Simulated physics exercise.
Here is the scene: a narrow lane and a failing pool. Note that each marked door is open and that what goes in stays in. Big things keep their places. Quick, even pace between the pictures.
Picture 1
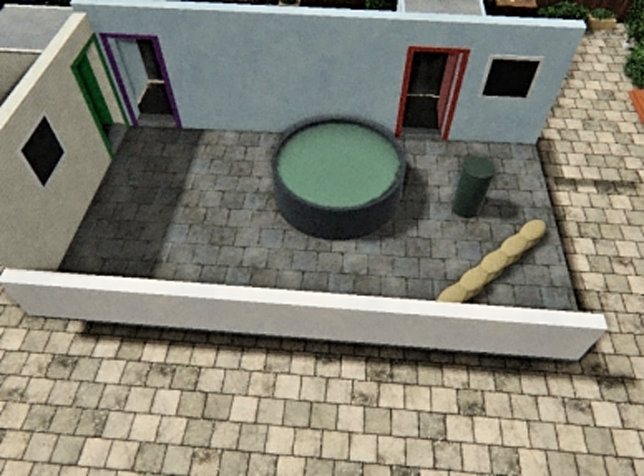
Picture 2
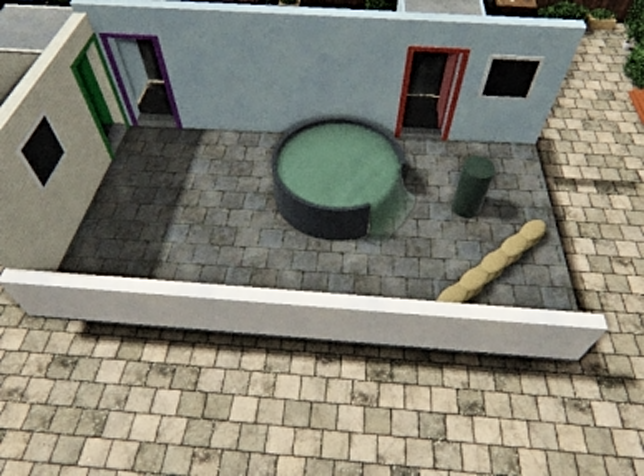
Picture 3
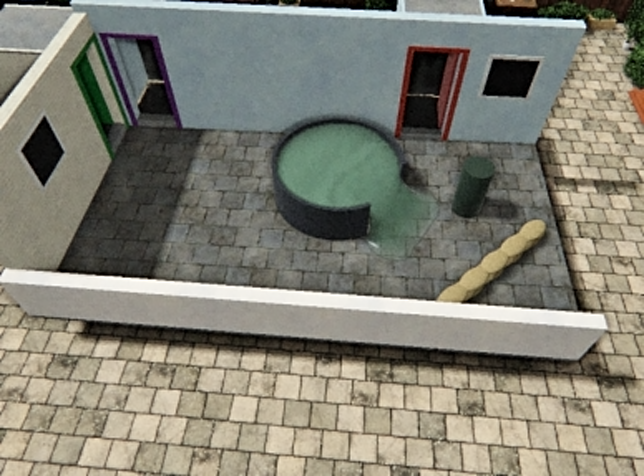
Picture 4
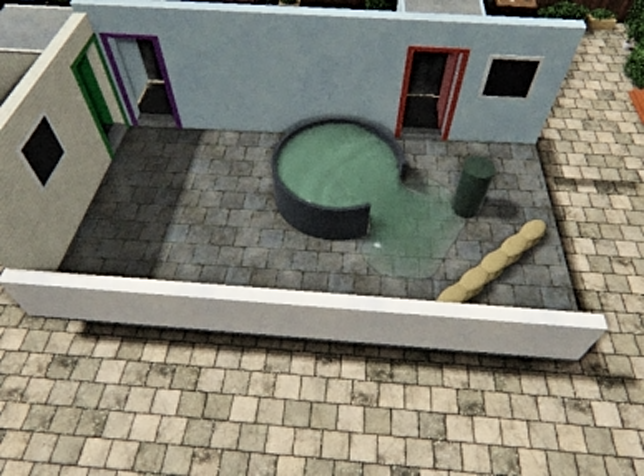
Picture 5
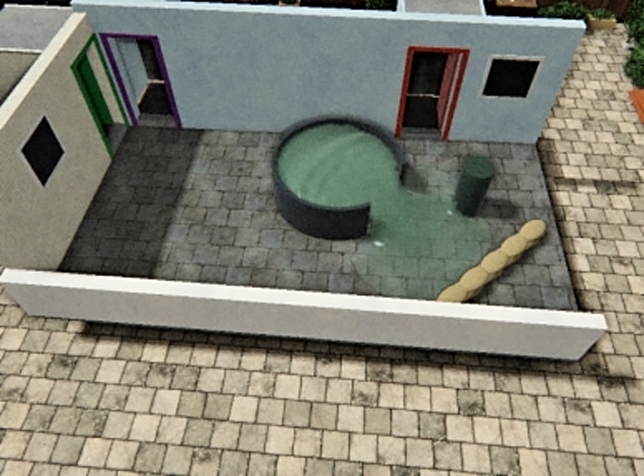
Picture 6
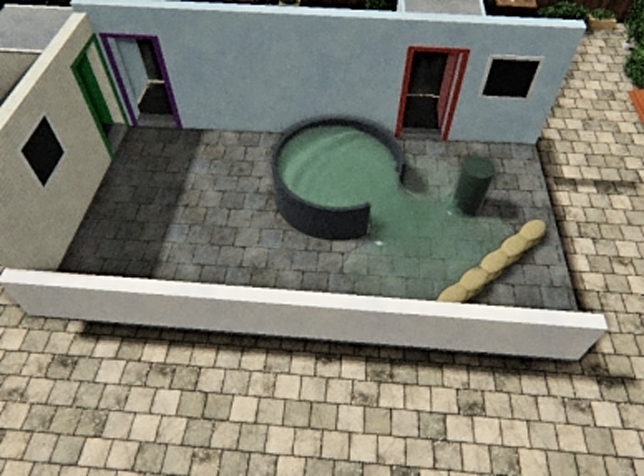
A round, dark-walled pool of green water sits in a grey-paved walled yard, seen from above by a still camera. Purple and green doorways stand at left, a red doorway and dark window at back right, with a dark green cylinder and a lumpy tan log on the right. A gap opens in the pool's lower right side, and green water pours out, spreading across the paving around the cylinder and log.
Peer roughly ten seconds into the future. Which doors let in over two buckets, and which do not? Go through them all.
In order: The red door will get two buckets at most, the green door will get two buckets at most, the purple door will get two buckets at most.
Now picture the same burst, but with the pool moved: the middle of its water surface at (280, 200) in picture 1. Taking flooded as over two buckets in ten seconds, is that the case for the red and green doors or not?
The red door tops the limit and the green door misses the limit.
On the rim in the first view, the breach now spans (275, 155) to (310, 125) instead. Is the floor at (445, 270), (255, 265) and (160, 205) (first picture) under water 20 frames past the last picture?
Bone-dry, bone-dry, submerged.
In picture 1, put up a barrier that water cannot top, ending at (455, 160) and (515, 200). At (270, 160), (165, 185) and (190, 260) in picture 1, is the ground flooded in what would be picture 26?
Outcome per location, in sequence: Unsoaked, unsoaked, soaking.
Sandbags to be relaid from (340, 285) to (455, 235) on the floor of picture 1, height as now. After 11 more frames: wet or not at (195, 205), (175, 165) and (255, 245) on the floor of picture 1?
In the order asked: Untouched, untouched, swamped.
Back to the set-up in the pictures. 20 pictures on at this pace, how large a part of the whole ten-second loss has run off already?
About 45 per cent.
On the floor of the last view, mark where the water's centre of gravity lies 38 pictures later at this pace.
The water's centre sits above (327, 213).
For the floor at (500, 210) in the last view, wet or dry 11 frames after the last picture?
Answer: Flooded.
A moment on, water covers 25 % of the floor; the red door wet at the sill, nothing in, the green door not reached, the purple door not reached.
Next, water covers 40 % of the floor; the red door wet at the sill, nothing in, the green door not reached, the purple door not reached.
Then, water covers 60 % of the floor; the red door under two buckets in, the green door not reached, the purple door not reached.
Later, water covers 85 % of the floor; the red door under two buckets in, the green door wet at the sill, nothing in, the purple door not reached.
In the end, water covers 90 % of the floor; the red door under two buckets in, the green door under two buckets in, the purple door wet at the sill, nothing in.
